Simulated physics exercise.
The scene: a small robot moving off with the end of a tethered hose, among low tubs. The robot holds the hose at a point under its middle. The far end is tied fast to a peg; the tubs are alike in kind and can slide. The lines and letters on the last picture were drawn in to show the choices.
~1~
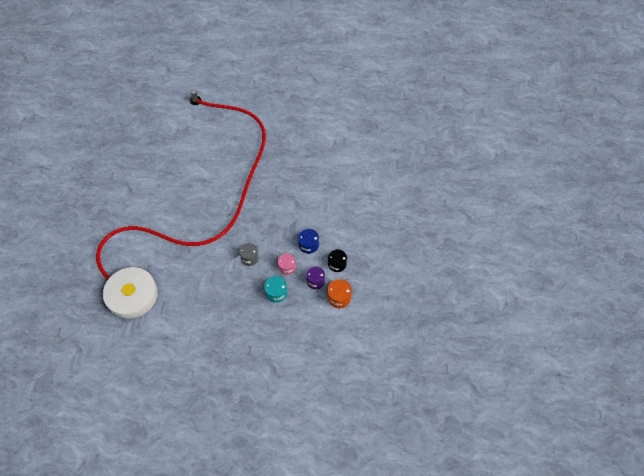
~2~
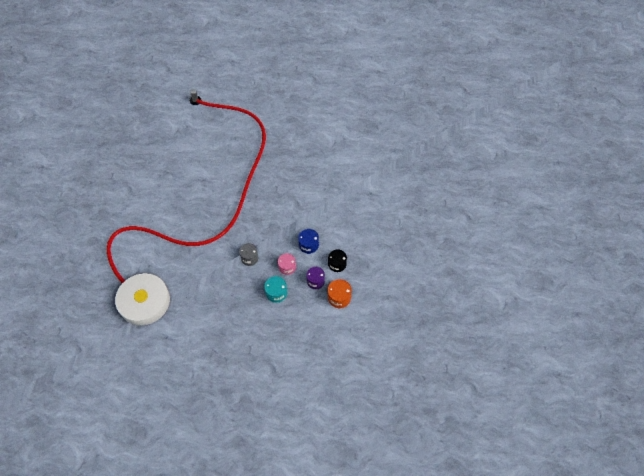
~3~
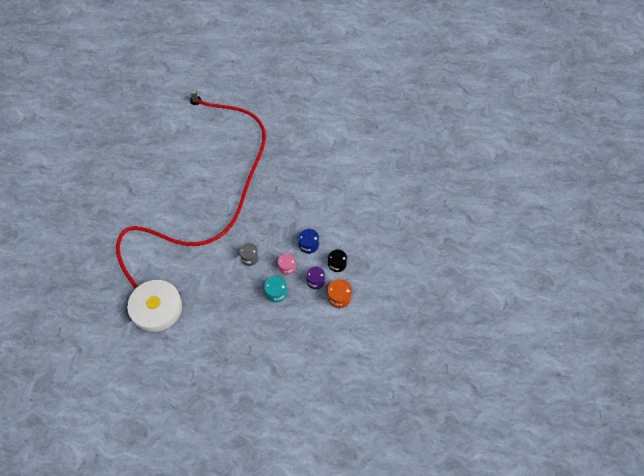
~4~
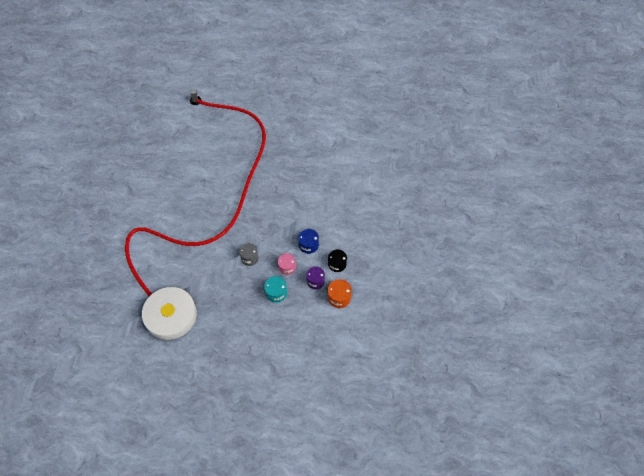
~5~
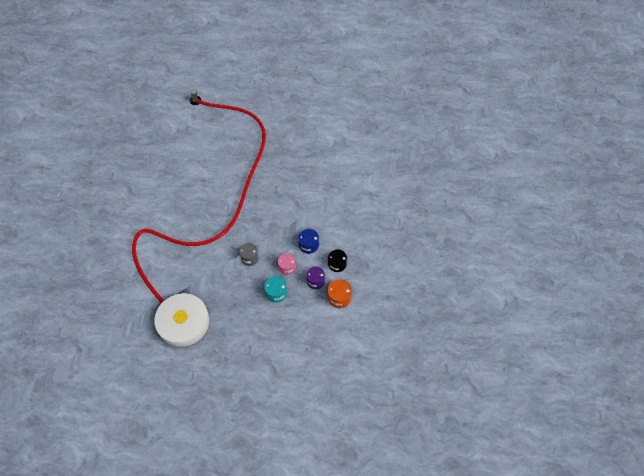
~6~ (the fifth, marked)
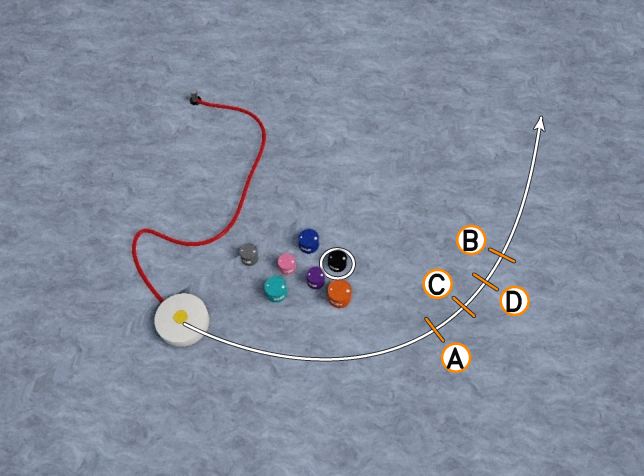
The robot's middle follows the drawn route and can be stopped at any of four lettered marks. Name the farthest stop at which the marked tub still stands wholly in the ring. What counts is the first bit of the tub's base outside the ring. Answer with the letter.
As far as tick D.
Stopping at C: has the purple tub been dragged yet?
No.
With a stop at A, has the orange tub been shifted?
No.
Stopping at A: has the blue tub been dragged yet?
No.
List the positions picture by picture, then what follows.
In the first picture, purple tub (316, 278); pink tub (287, 264); orange tub (340, 294).
In the second picture, robot (143, 300); black tub (338, 261).
In the third picture, robot (156, 306); grey tub (249, 255).
In the fourth picture, robot (170, 314); turquoise tub (276, 290).
In the fifth picture, robot (183, 320); pink tub (287, 264); orange tub (340, 294); black tub (338, 261).
On the copy, A at (435, 330); B at (502, 255); C at (464, 307); D at (485, 282); the ring at (337, 264); the route from (184, 324) via (461, 309) to (541, 117).
On D. First, robot (296, 355); black tub (338, 261).
Then, robot (416, 337); black tub (338, 261).
Finally, robot (488, 278); turquoise tub (305, 267); purple tub (321, 277); pink tub (288, 259); orange tub (345, 277); black tub (337, 260); grey tub (277, 245); the black tub is still in its ring.
By contrast, A is safe but short; B drags the ringed tub to (340, 245); C is safe but short.
